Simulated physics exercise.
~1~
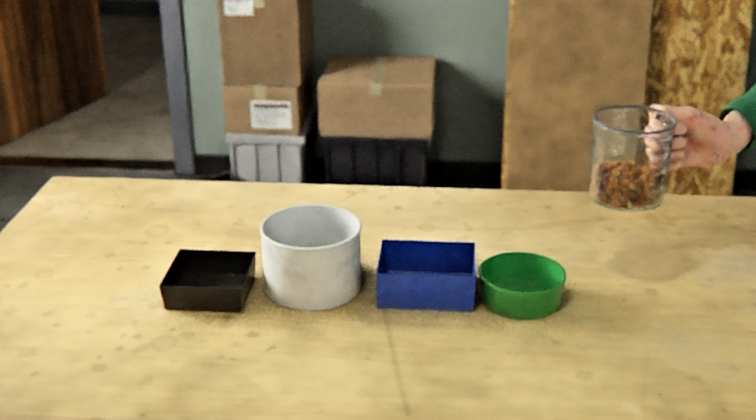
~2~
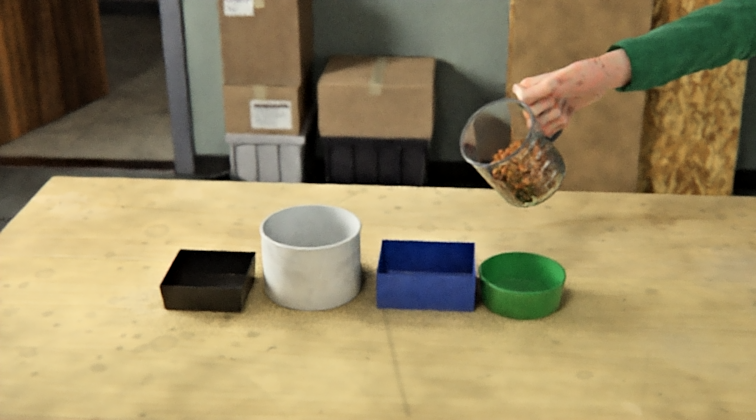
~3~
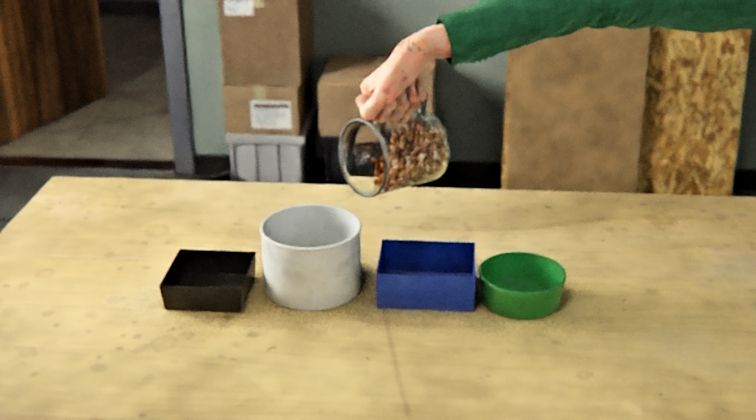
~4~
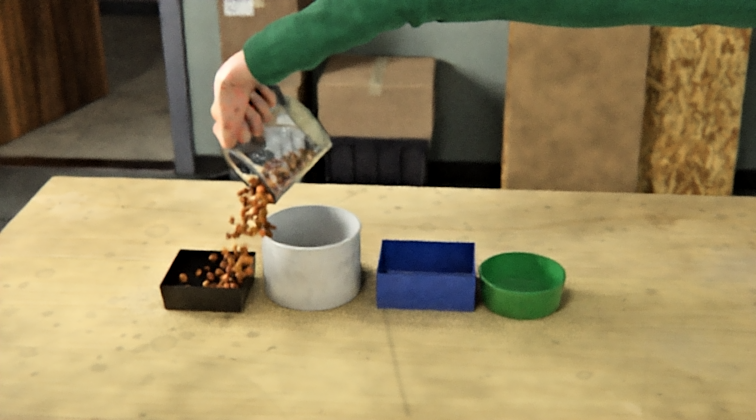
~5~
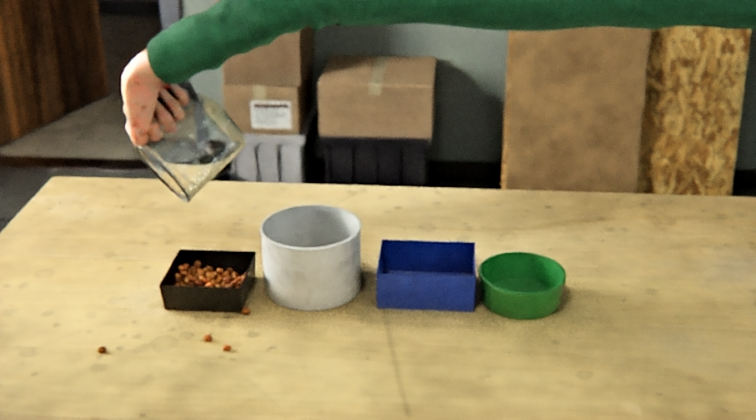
On a wooden table, a hand moves a jug left and pours brown pieces, mostly filling the black tin.
